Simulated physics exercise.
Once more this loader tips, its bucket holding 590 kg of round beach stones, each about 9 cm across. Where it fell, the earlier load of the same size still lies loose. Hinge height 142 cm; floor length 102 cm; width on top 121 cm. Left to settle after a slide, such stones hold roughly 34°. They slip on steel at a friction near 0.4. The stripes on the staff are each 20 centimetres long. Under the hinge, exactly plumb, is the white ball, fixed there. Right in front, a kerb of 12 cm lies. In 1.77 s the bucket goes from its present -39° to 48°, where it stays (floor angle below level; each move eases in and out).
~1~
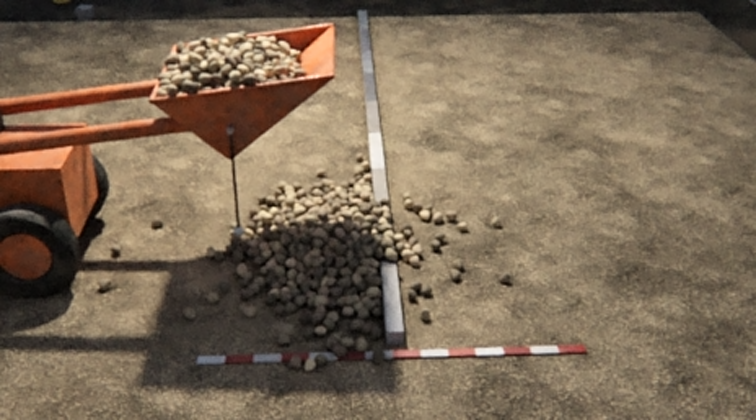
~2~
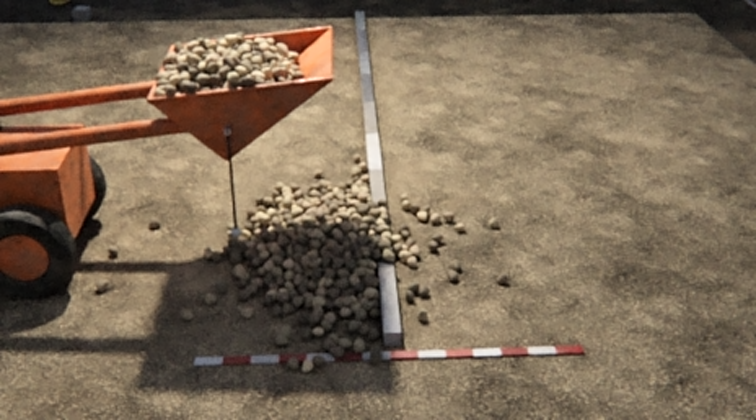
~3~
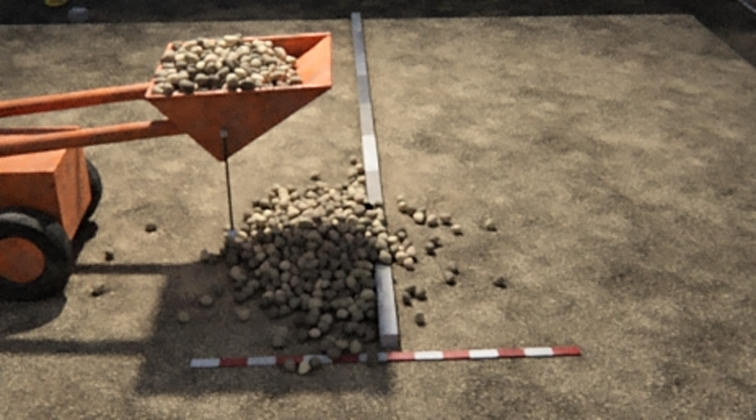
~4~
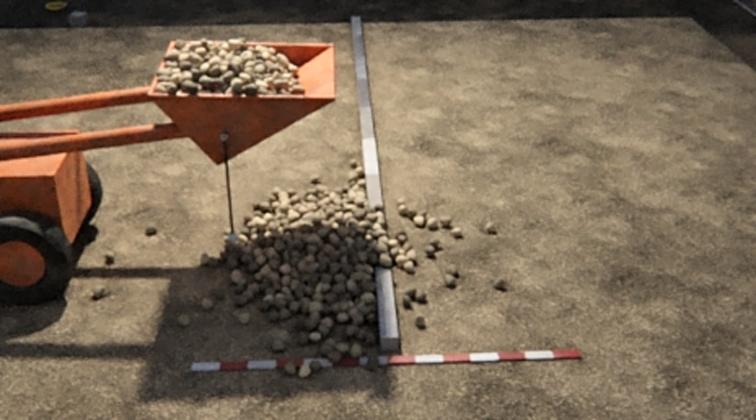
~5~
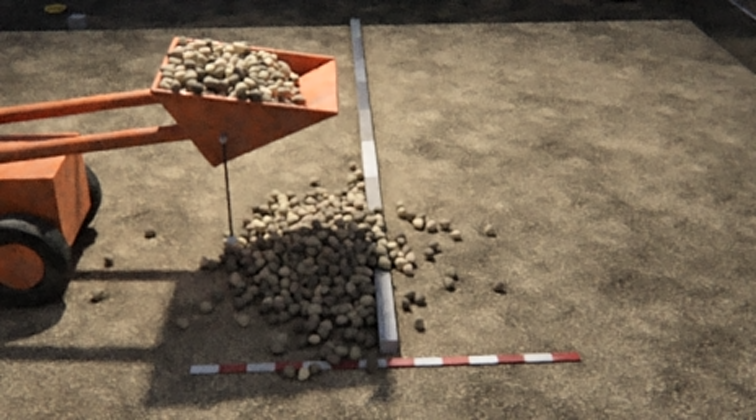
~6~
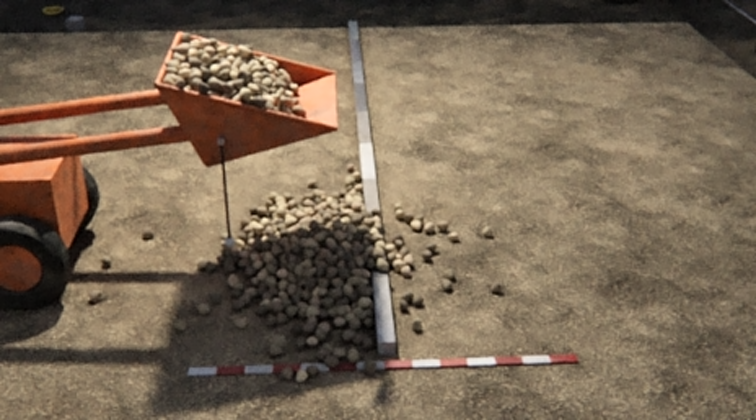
An orange loader's bucket, heaped with pale rounded stones, tilts gradually forward at the left, its front lip lowering and the stones' far edge rising, as the view drifts very slightly. The place is bare brown ground in sunlight, seen from above at an angle. Below the bucket, a loose stone pile lies against a grey kerb, some stones beyond it, behind a red-and-white staff.
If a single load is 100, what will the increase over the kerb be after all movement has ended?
The increase will be around 40 per cent.
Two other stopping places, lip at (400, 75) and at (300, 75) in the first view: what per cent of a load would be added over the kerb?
First some 90, then 10 per cent.
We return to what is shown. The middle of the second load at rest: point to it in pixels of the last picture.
They come to rest centred about (355, 245).
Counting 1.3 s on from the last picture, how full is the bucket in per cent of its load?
Held: Around 10 % of the load.
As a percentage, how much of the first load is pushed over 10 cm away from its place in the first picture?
I'd say roughly 15 per cent of them.
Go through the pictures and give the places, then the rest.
In the first frame, the bucket is at -39°, its lip at (334, 76); the top of the load is at (227, 47). The earlier load is highest near (341, 218), 28 cm above ground level, 96 % on this side of the kerb, 5 % over the kerb.
In the second frame, lip at (332, 79), floor tilted -38°, highest stones at (225, 48).
In the third frame, lip at (331, 87), floor tilted -35°, highest stones at (211, 48).
In the fourth frame, lip at (335, 99), floor tilted -30°, highest stones at (201, 52).
In the fifth frame, the bucket is at -23°, its lip at (338, 113); the top of the load is at (197, 51).
In the sixth frame, lip at (337, 129), floor tilted -16°, highest stones at (195, 48).
Then, 0.7 s after the last picture the floor is at 35°; in per cent of one load, 87 in the bucket, 110 on this side of the kerb, 5 over the kerb; the foremost stones are at (455, 251).
Then, 1.3 s after the last picture the floor is at 48°; in per cent of one load, 11 in the bucket, 168 on this side of the kerb, 22 over the kerb; the foremost stones are at (467, 255).
Then, 1.6 s after the last picture the floor is at 48°; in per cent of one load, 0 in the bucket, 163 on this side of the kerb, 38 over the kerb; the foremost stones are at (502, 267).
Then, 4.5 s after the last picture the floor is at 48°; in per cent of one load, 0 in the bucket, 157 on this side of the kerb, 44 over the kerb; the foremost stones are at (537, 237). Net gain over the kerb, 40.
